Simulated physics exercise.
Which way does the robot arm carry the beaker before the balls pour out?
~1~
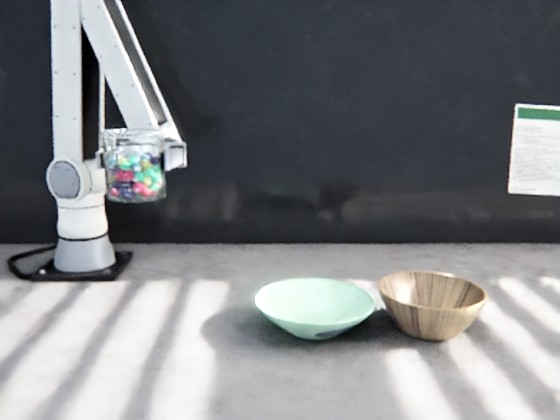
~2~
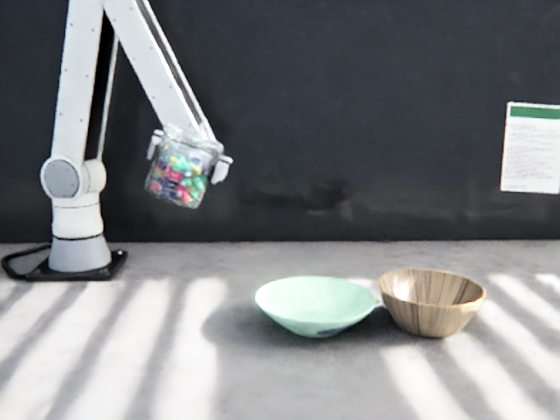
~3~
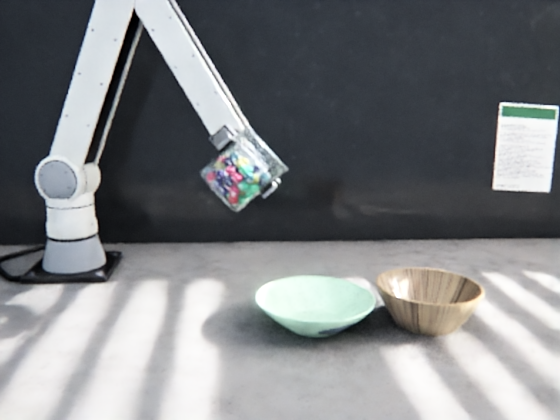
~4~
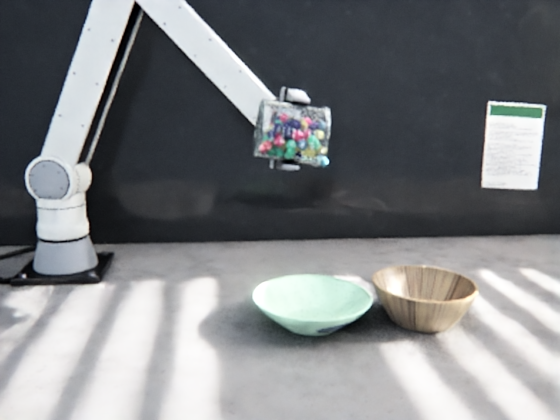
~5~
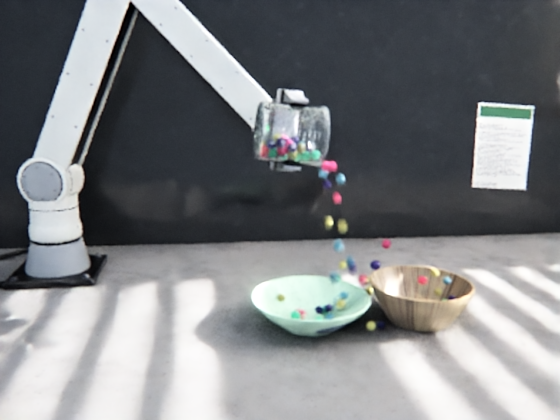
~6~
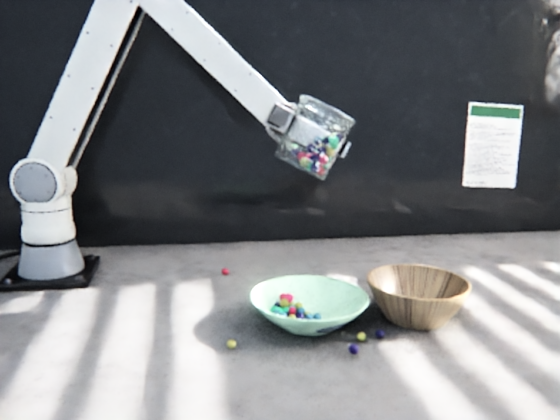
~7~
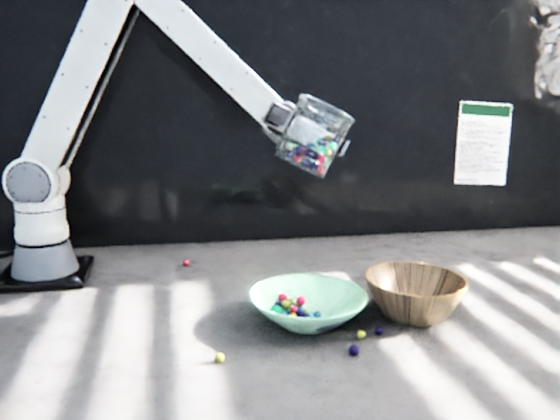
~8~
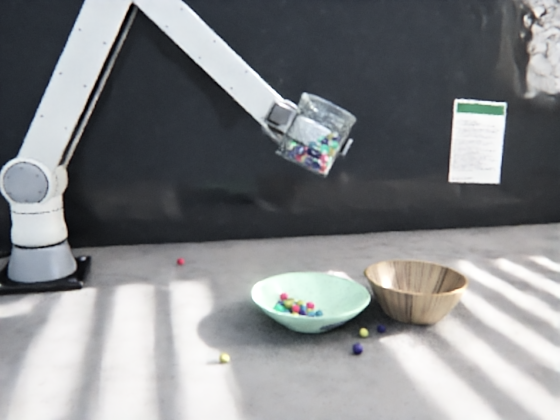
It carries the beaker to the right, towards the two bowls.
